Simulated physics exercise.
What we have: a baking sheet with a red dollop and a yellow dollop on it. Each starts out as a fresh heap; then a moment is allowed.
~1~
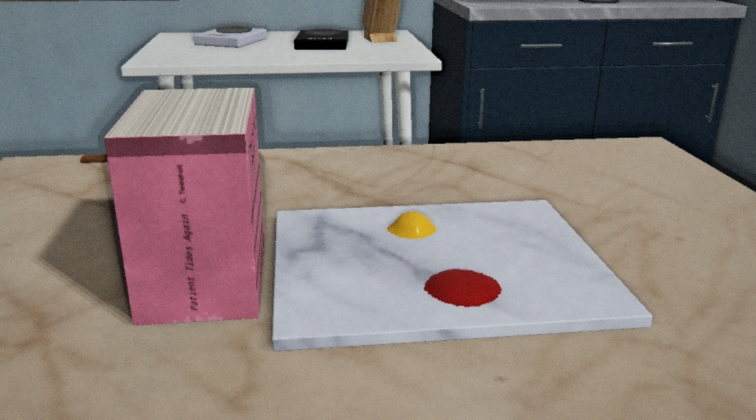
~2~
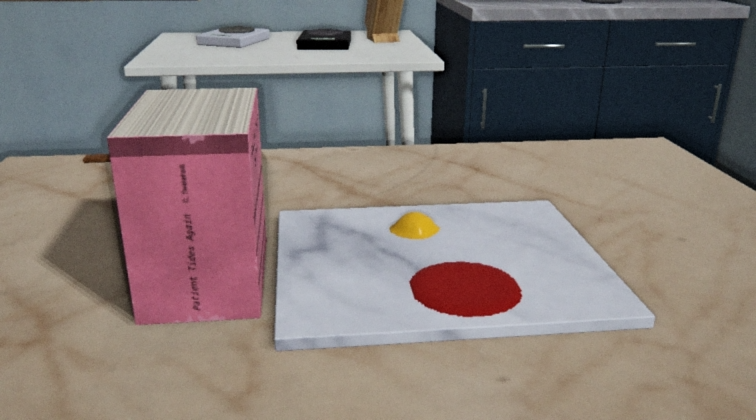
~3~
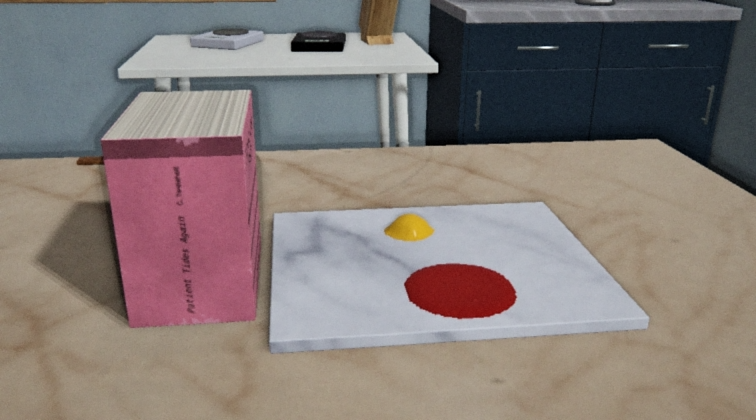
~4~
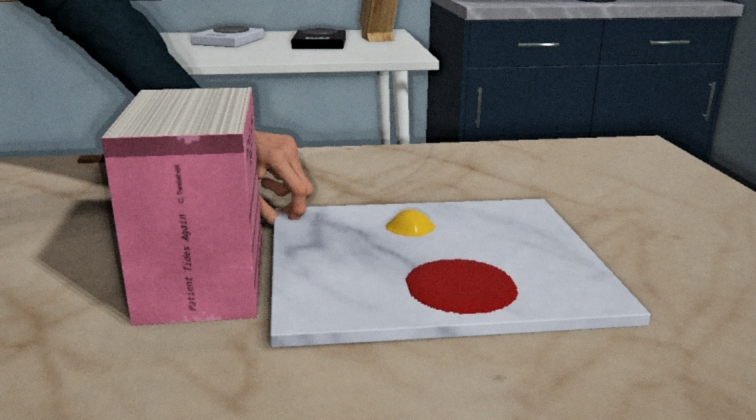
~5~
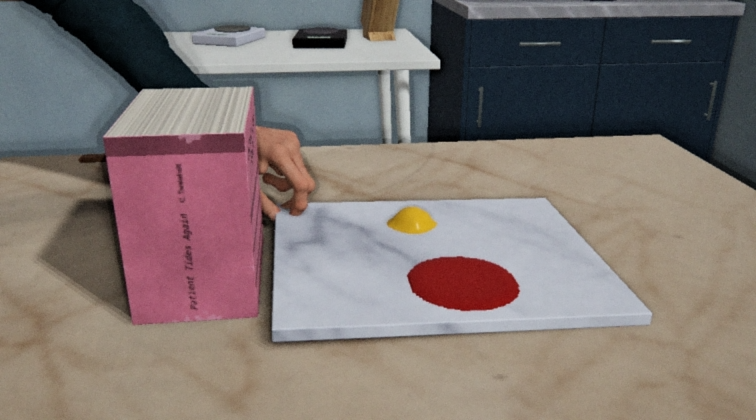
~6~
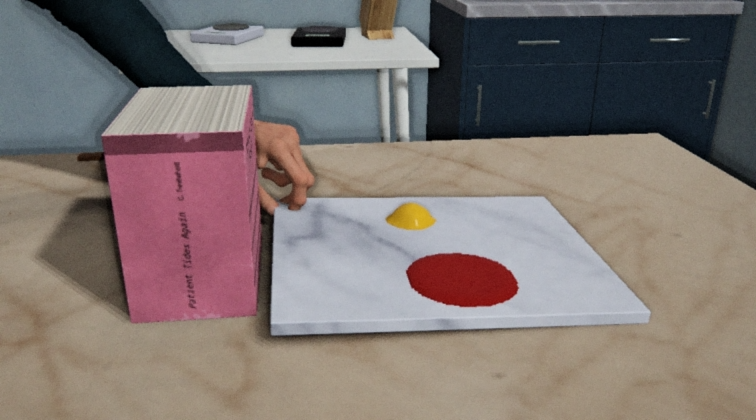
The clip opens on a marble-patterned board lying on a table beside a thick pink book, with a low red dollop and a taller yellow one on it. The red dollop spreads into a wide, flat disc while the yellow keeps its shape. A hand then reaches in behind the book to the board's far left corner, and the board tilts up very slightly.
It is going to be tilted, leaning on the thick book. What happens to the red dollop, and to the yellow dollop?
In order: The red dollop pours off; the yellow dollop stays in bounds.
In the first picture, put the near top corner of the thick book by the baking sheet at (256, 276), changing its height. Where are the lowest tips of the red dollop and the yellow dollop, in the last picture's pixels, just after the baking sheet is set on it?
(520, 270), (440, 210).
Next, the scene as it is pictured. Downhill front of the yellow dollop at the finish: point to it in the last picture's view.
When it stops it sits at about (467, 149).
Soon after, slope about 35°; the red dollop has crept down a long way; the yellow dollop has not moved.
Later, the red dollop is dripping off the low end; the yellow dollop has not moved.
In the end, slope about 35°; the red dollop is dripping off the low end; the yellow dollop has not moved.
